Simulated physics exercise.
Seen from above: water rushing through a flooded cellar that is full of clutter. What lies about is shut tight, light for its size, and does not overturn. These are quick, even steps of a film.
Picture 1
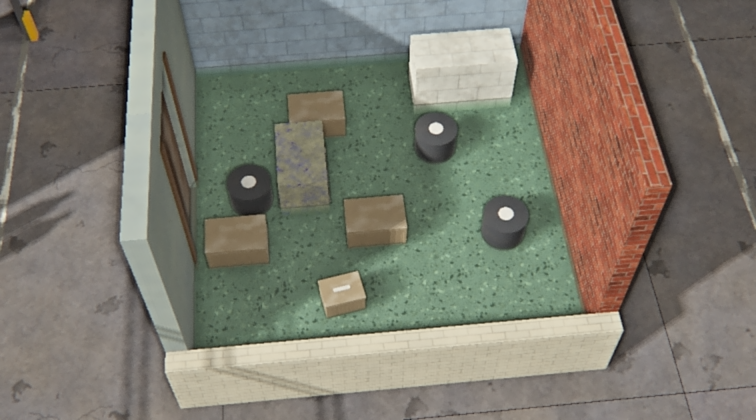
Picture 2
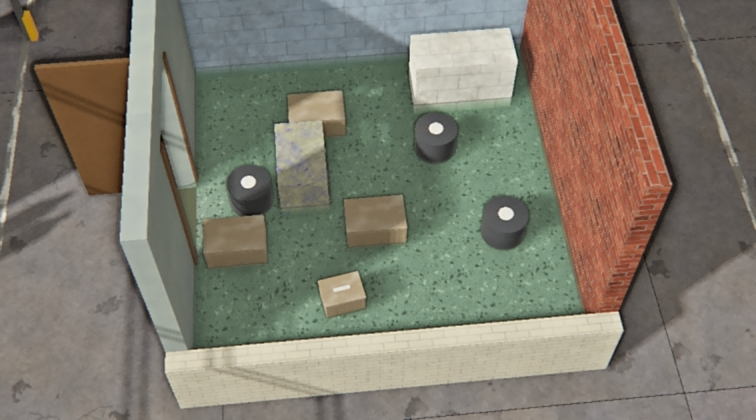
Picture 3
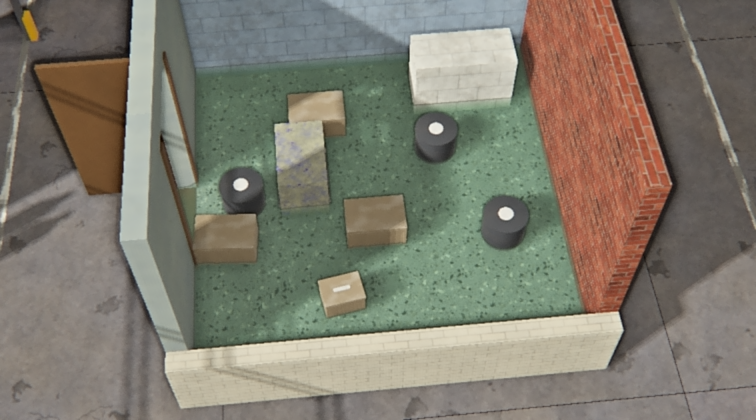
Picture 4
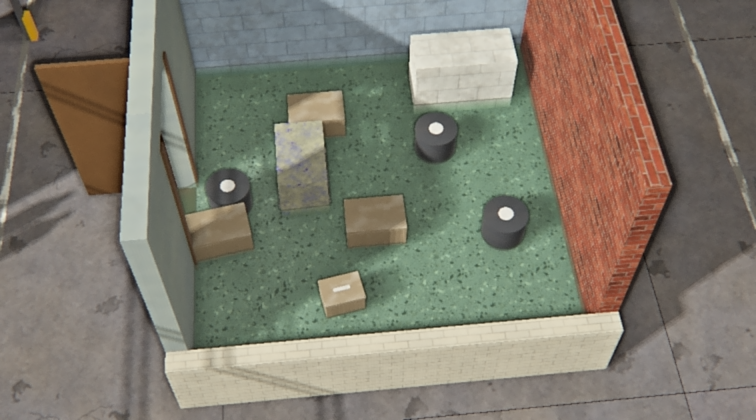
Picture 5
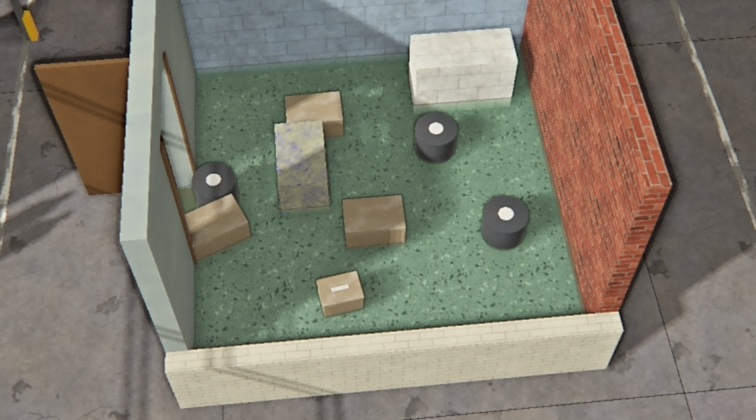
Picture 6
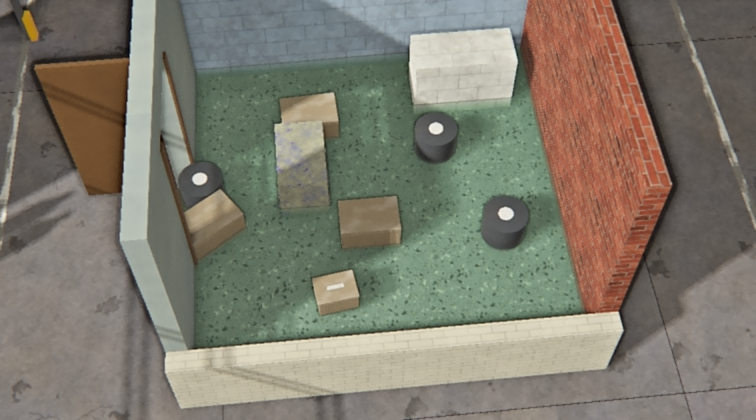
To begin with, dark round tubs and brown crates sit scattered across a green-floored walled space, and a brown panel then appears outside the left wall. The leftmost tub and the crate beside it drift left toward that wall, the crate turning, and later the other brown crates shift slightly left.
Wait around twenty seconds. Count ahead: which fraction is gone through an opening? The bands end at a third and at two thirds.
Share: At least two thirds.
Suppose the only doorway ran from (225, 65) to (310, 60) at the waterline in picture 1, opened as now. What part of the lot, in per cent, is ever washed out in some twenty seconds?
Roughly 60 per cent.
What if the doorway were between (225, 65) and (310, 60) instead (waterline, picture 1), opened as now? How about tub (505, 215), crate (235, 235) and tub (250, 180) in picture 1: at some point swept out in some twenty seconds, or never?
As listed: Still in, through, yes.
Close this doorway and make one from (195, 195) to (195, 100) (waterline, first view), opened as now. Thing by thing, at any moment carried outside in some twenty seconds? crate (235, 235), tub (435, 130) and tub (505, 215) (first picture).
As listed: Washed out, washed out, inside.
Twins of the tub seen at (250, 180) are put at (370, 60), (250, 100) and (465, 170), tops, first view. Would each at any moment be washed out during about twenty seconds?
As listed: No, washed out, kept in.
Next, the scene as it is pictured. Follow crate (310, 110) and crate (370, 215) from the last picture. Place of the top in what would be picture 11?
Around (271, 119) and (333, 227).
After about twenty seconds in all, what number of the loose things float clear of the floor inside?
2 of them.
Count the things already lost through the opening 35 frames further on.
I count 5.
A moment on, 2 of 7 are out; 5 afloat.
Next, 3 of 7 are out; 4 afloat.
Later, 5 of 7 are out; 2 afloat.
In the end, 5 of 7 are out; 2 afloat.
